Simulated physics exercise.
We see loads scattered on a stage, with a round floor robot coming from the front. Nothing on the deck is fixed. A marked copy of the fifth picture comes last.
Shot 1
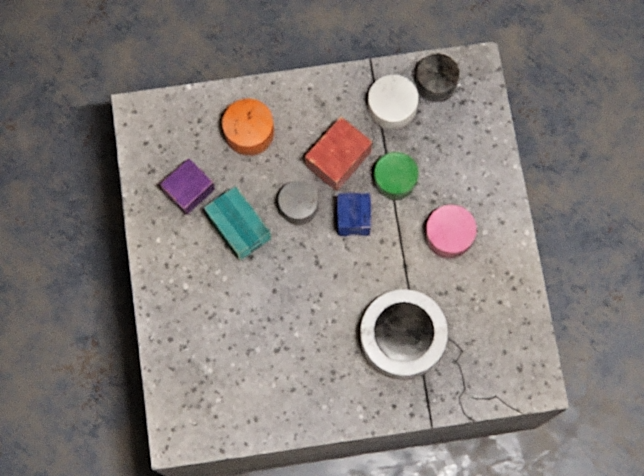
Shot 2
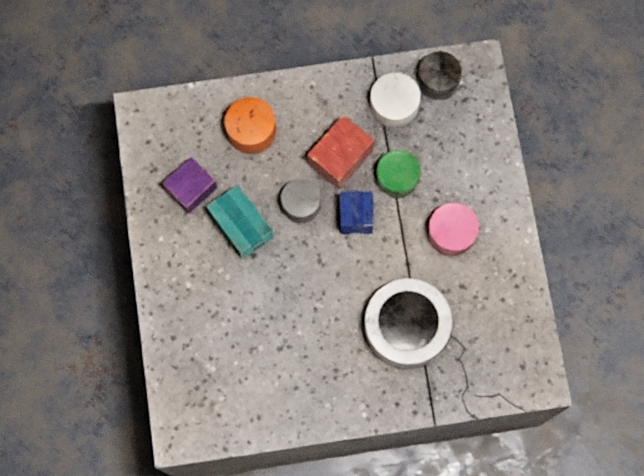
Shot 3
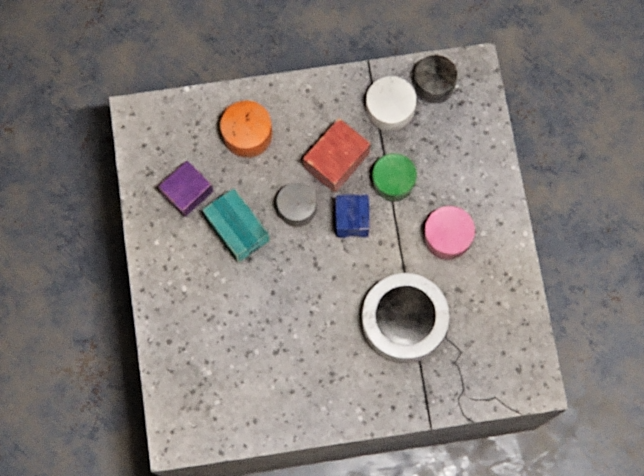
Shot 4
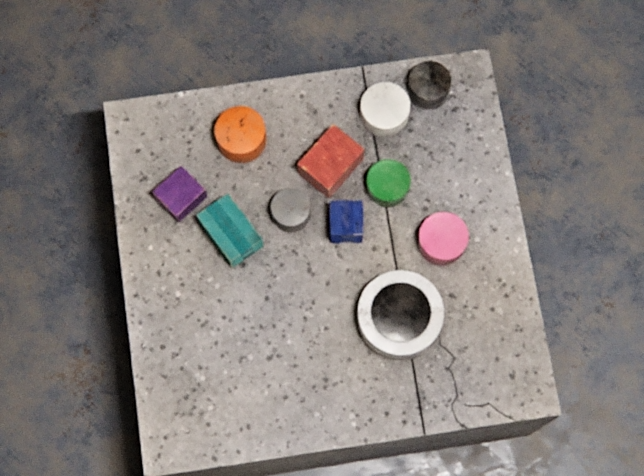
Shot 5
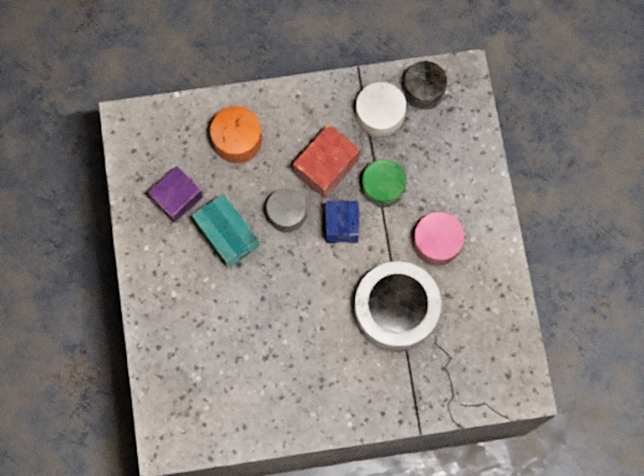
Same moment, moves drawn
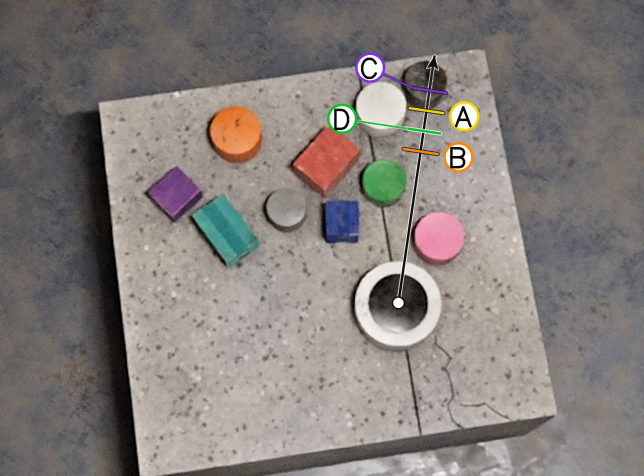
On a speckled grey stage with a cracked front corner, a round, white-rimmed floor robot creeps a short way back from the front edge, while the colourful square, oblong and round loads scattered beyond it stay in place.
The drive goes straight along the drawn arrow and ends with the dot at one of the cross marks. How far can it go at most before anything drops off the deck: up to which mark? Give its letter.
Up to mark A.
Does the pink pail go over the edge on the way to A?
No.
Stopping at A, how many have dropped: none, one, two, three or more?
By then, none.
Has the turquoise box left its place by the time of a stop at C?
No.
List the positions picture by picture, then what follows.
Red crate (339, 154); orange canister (249, 127); pink pail (450, 233), in the first picture.
Robot (407, 324); green pail (398, 175), in the second picture.
Robot (405, 318); black canister (435, 79), in the third picture.
Robot (400, 315); turquoise box (230, 231), in the fourth picture.
Robot (397, 306); purple crate (176, 194); red crate (327, 161); orange canister (237, 135), in the fifth picture.
On the copy, A at (426, 111); B at (420, 151); C at (430, 90); D at (424, 131); the arrow from (398, 303) to (434, 56); the white dot at (398, 303).
On A. First, robot (408, 236); pink pail (462, 203); black canister (425, 85).
Then, robot (418, 168); pink pail (482, 181); white canister (376, 88).
Finally, robot (425, 117); black canister (427, 61); white canister (374, 81); nothing has fallen.
By contrast, B is safe but short; C drops the black canister; D is safe but short.
